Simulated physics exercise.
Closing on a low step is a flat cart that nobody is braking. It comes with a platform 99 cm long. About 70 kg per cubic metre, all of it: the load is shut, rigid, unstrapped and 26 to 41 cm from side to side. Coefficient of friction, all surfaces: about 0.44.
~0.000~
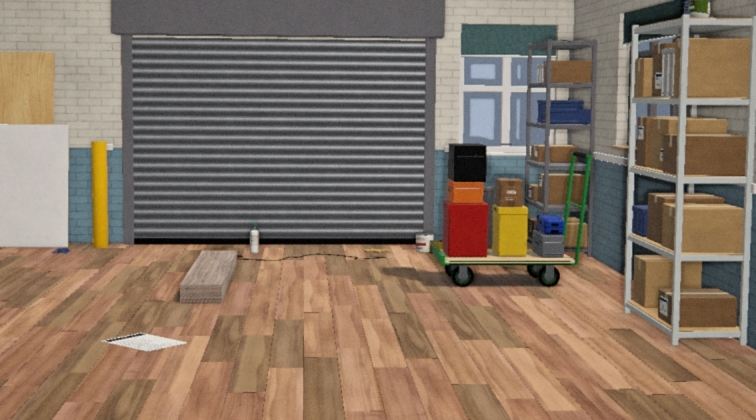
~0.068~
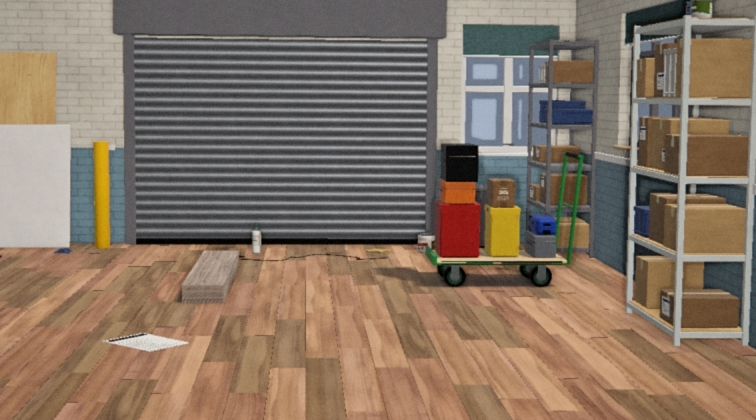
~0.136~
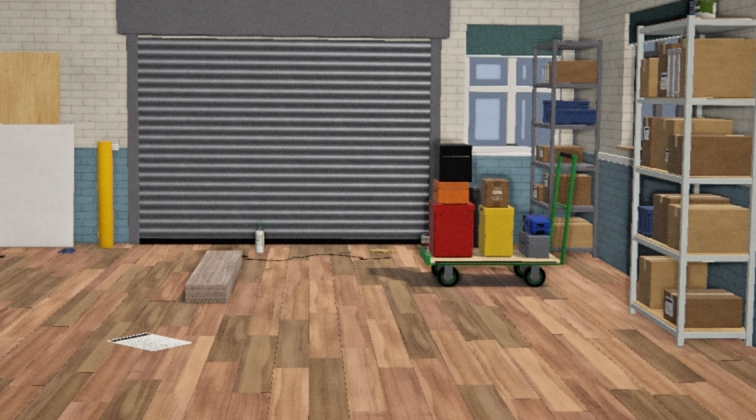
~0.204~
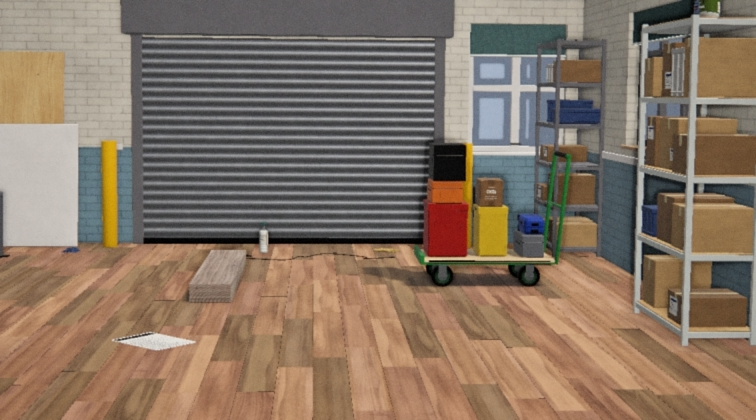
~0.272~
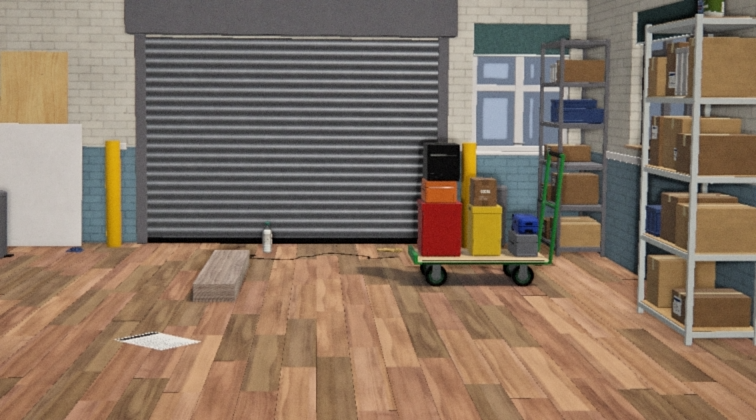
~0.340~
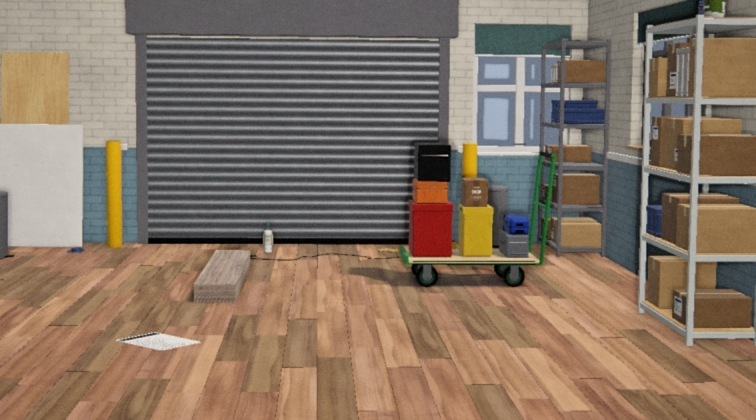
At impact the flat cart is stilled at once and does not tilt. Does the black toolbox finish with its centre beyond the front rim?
Yes.
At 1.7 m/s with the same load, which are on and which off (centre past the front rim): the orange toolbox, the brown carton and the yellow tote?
Well, orange comes off, brown stays on and yellow stays on.
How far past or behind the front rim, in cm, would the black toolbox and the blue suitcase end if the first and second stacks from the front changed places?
Both stay short of the rim, black by 40 cm and blue by 70 cm.
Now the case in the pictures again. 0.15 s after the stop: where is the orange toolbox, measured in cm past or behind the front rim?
Behind the rim by about 10 cm.
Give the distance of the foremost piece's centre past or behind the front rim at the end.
Measured from the front rim, the centre lies around 40 cm past it.
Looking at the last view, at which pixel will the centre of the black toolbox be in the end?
Around (182, 266).
Impact comes at 1.53 s.
After 1.93 s the black toolbox is 5 cm past the rim, tilted 15°, near (225, 161) in the last picture's view.
After 2.33 s the black toolbox is 26 cm past the rim, tilted 70°, near (197, 189) in the last picture's view.
At rest, 2.9 s, past the rim, black toolbox and orange toolbox; behind it, grey toolbox, red tote, blue suitcase, yellow tote and brown carton.
